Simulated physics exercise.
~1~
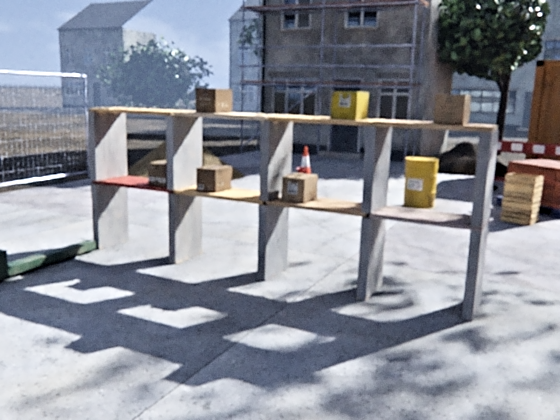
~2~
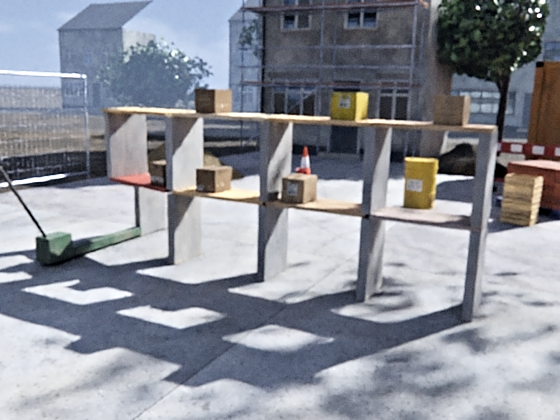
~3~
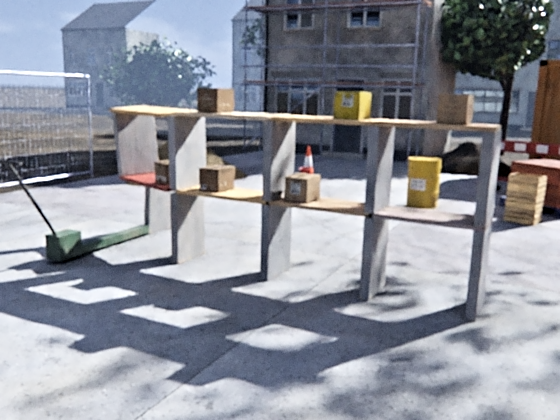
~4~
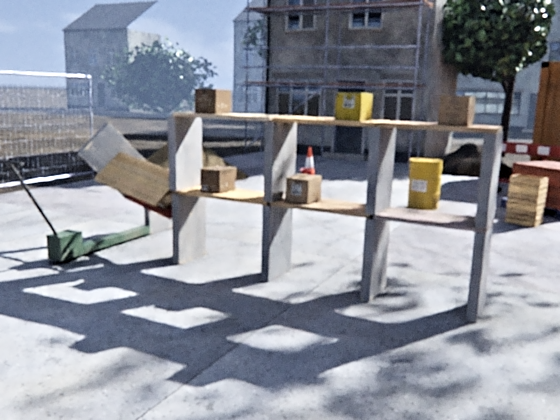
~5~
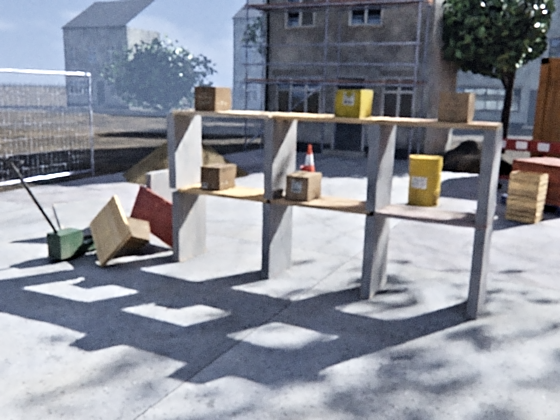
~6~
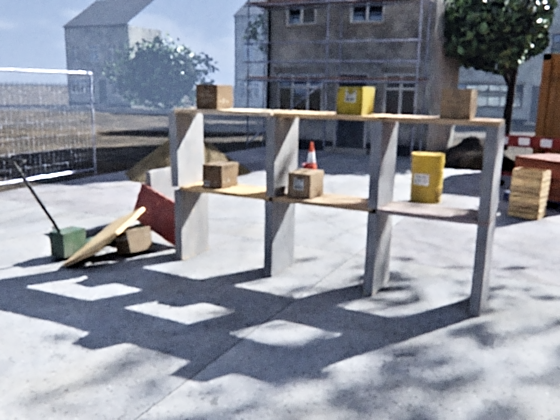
The left end of a two-tier row of grey uprights and boards collapsed after a green floor jack slid in and pushed the end upright, dropping the red board and a box into a leaning heap, while the rest stayed standing with its cartons.
